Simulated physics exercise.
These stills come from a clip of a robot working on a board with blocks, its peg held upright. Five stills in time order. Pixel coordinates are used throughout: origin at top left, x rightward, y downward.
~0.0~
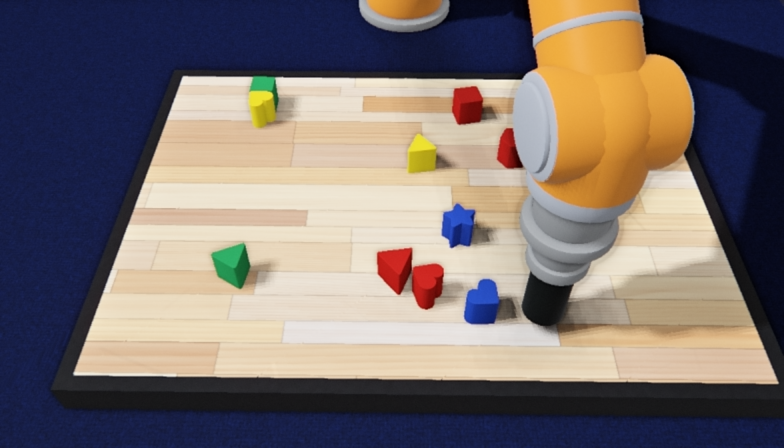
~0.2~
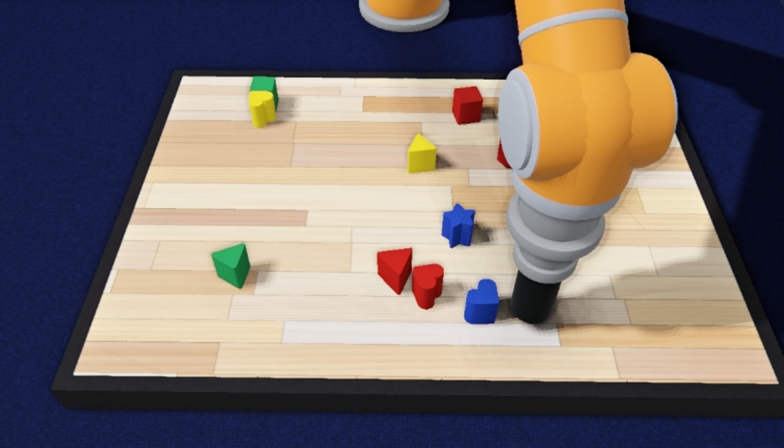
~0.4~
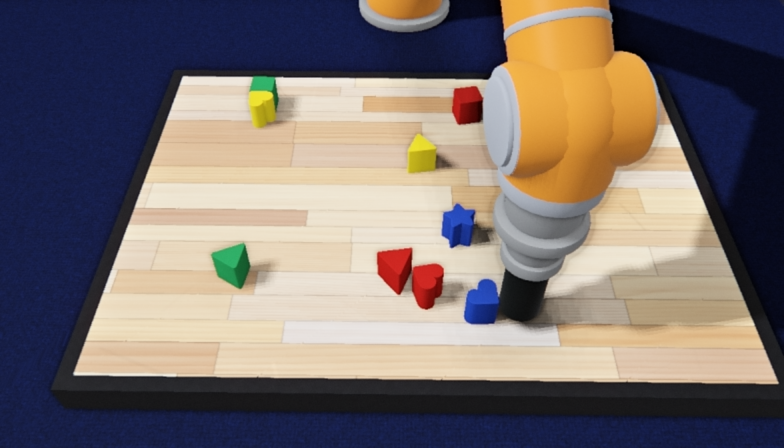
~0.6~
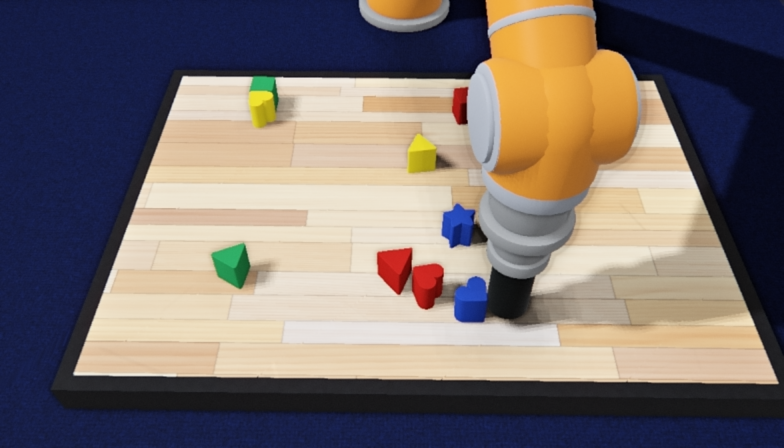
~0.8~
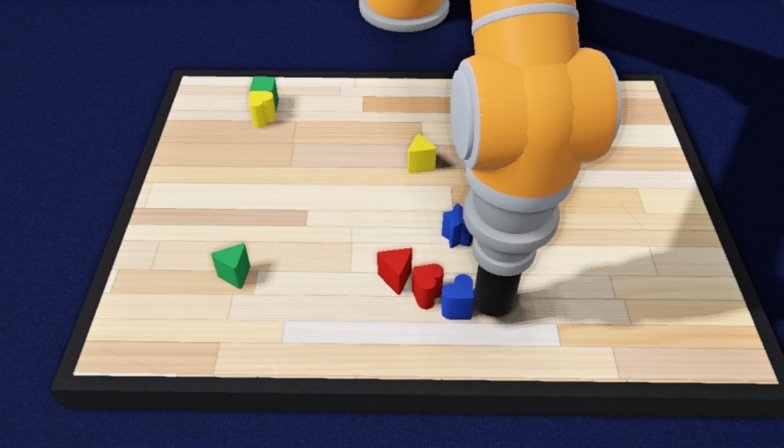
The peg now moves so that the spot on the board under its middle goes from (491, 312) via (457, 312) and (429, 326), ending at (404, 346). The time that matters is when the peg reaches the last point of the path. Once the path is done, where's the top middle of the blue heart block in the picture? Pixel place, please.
By then it is at (399, 289).
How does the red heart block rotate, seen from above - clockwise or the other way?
It turns round clockwise.
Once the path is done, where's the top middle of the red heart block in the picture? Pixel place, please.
Somewhere near (399, 267).
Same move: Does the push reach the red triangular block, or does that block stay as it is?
Here's my answer: The red triangular block gets displaced.
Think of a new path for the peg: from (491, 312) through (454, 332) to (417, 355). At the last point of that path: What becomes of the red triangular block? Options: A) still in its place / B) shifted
The correct letter is A.
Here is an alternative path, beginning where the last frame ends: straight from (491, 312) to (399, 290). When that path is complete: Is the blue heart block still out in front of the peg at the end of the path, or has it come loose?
It is driven along in front.
What follows on the original path. One third of the way, peg (459, 300); red triangular block (390, 254); red heart block (410, 269), turned 30° clockwise; blue heart block (426, 285), turned 15° clockwise.
Two thirds of the way, peg (430, 314); red triangular block (384, 251); red heart block (399, 267), turned 50° clockwise; blue heart block (400, 289), turned 45° clockwise.
At the end, peg (404, 334); red triangular block (384, 251); red heart block (399, 267), turned 50° clockwise; blue heart block (399, 289), turned 45° clockwise.
